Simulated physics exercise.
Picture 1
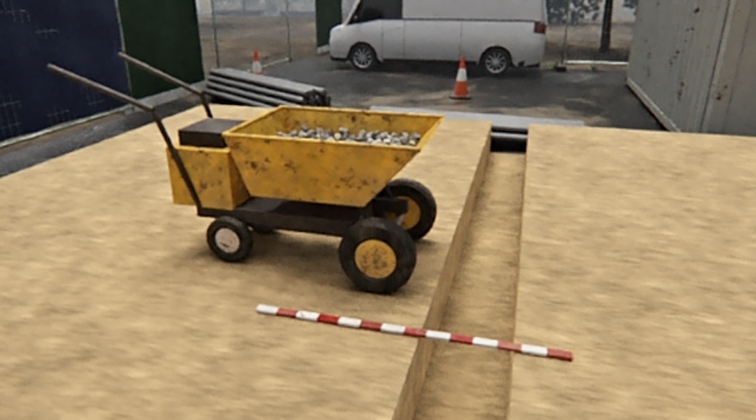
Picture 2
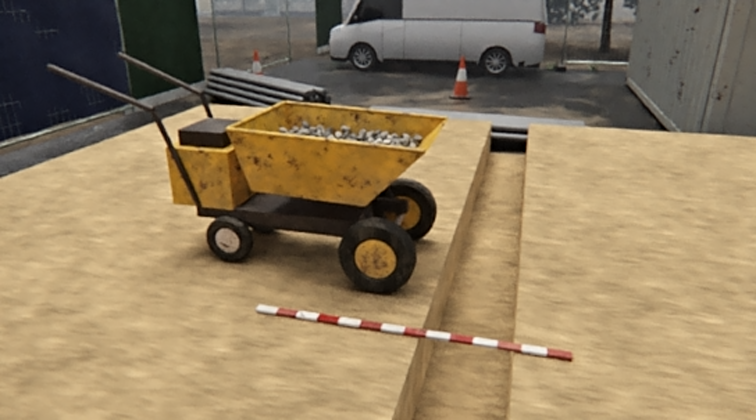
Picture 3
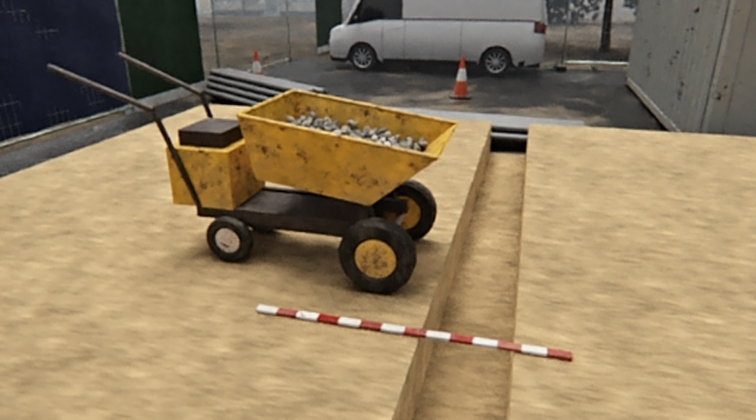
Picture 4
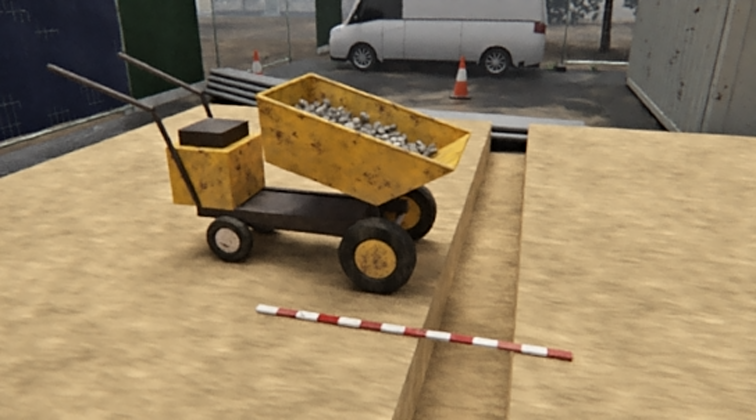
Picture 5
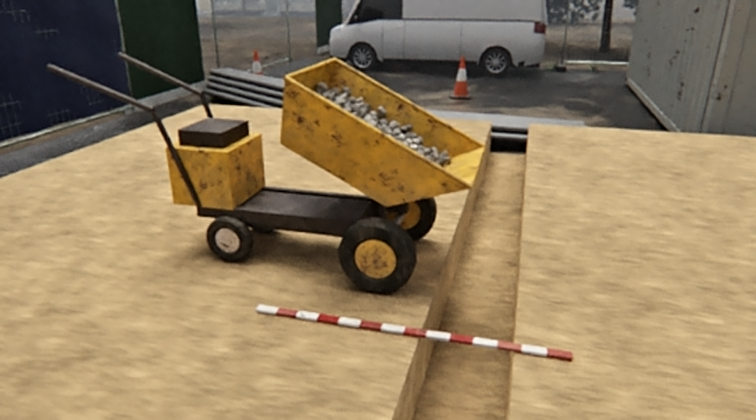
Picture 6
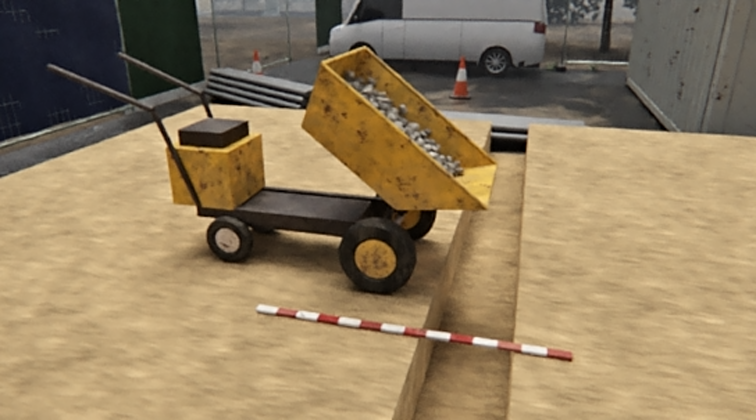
To begin with, a yellow motor barrow loaded with grey stones stands on sandy ground beside a straight-sided trench, its skip level, with a red-and-white striped pole lying in front. The skip then tilts slightly, its rear rising, and continues tilting more steeply toward the trench on the right while the wheels stay still.
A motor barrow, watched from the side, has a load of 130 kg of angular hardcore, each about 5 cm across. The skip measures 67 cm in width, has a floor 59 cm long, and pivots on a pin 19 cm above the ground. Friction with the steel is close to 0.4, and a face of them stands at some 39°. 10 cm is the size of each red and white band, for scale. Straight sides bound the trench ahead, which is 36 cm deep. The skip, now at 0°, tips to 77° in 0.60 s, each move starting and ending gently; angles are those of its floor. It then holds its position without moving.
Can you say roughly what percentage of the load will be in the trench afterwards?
Roughly 19 per cent, I would say.
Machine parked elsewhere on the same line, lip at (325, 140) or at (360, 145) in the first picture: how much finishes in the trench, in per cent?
First place: Near 85%; second place: Near 75%.
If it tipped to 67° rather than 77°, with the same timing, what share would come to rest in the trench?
Roughly 25% would end there.
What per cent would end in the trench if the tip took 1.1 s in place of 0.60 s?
30 %.
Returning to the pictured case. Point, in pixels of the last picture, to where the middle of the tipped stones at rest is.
I'd put it close to (570, 282).
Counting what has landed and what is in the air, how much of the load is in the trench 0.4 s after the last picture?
Close to 5 per cent at that time.
Then, 0.1 s after the last picture the floor is at 65°, 100 % in the skip; the foremost stones are at (482, 230).
Then, 0.4 s after the last picture the floor is at 77°, 70 % in the skip, 3 % in the trench, 27 % past the trench; the foremost stones are at (575, 286).
Then, 0.7 s after the last picture the floor is at 77°, 9 % in the skip, 13 % in the trench, 78 % past the trench; the foremost stones are past the picture's edge.
Then, 2.7 s after the last picture the floor is at 77°, 5 % in the skip, 19 % in the trench, 76 % past the trench; the foremost stones are past the picture's edge.
